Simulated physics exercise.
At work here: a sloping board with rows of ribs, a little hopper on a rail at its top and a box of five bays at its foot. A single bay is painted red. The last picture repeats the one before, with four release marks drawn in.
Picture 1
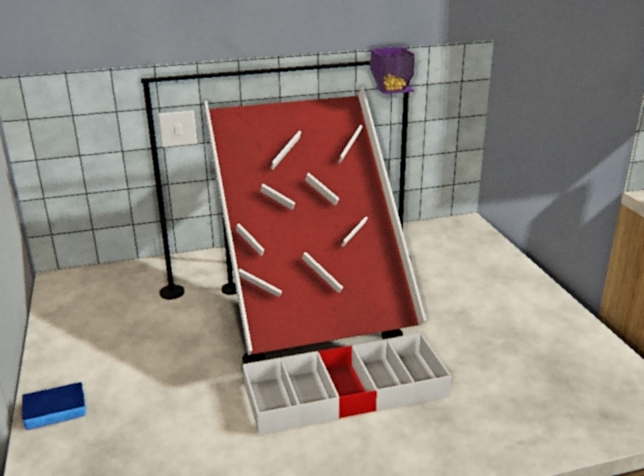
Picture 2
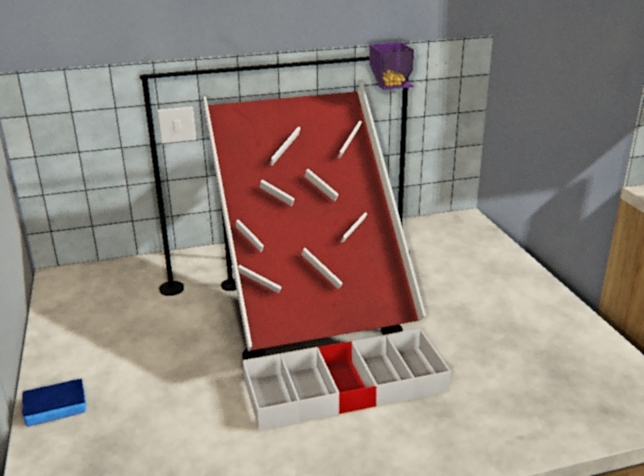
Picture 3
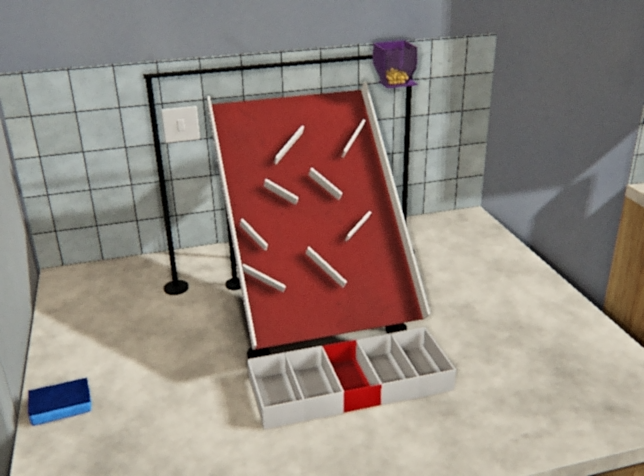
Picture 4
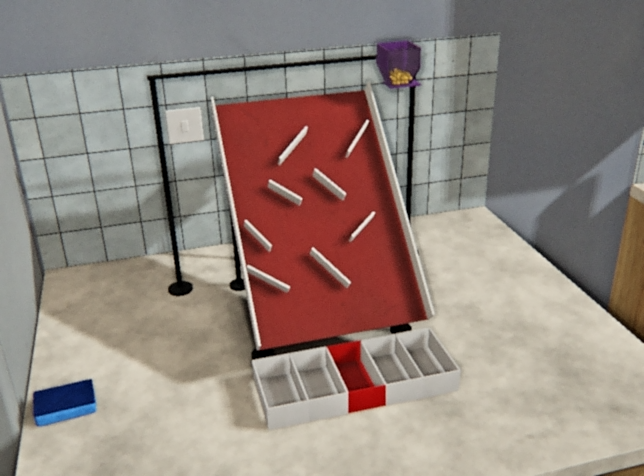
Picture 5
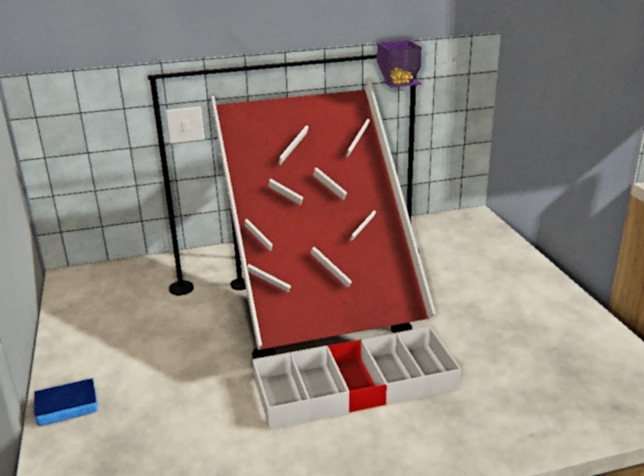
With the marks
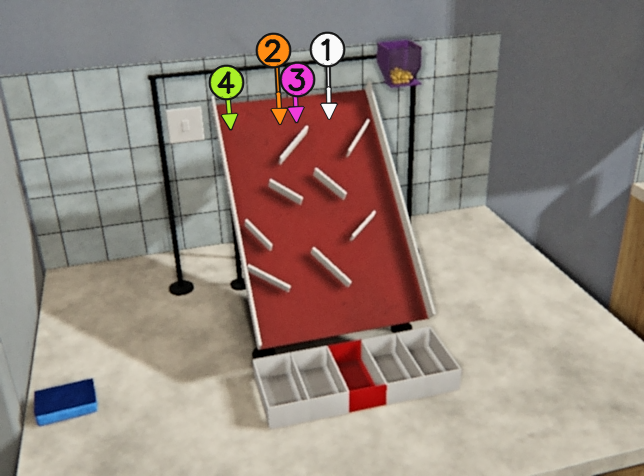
On a pale counter, a red sloping board with white ribs stands still above open bays, one red.
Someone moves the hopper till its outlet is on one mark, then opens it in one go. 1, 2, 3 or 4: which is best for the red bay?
Mark 4 does it best.
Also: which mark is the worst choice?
1 it is.
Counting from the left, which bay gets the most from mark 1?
The fourth from the left.
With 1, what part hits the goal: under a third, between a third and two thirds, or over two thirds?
Mark 1 gives under a third.
On the marked copy, mark 1 meets the board at (329, 113); mark 2 meets the board at (279, 118); mark 3 meets the board at (296, 116); mark 4 meets the board at (230, 123).
For mark 1, just a few in the red bay, almost all in other bays.
For mark 2, roughly a third in the red bay, roughly two thirds in other bays.
For mark 3, roughly a quarter in the red bay, roughly two thirds in other bays, about a tenth held on the board.
For mark 4, roughly two thirds in the red bay, roughly a third in other bays.
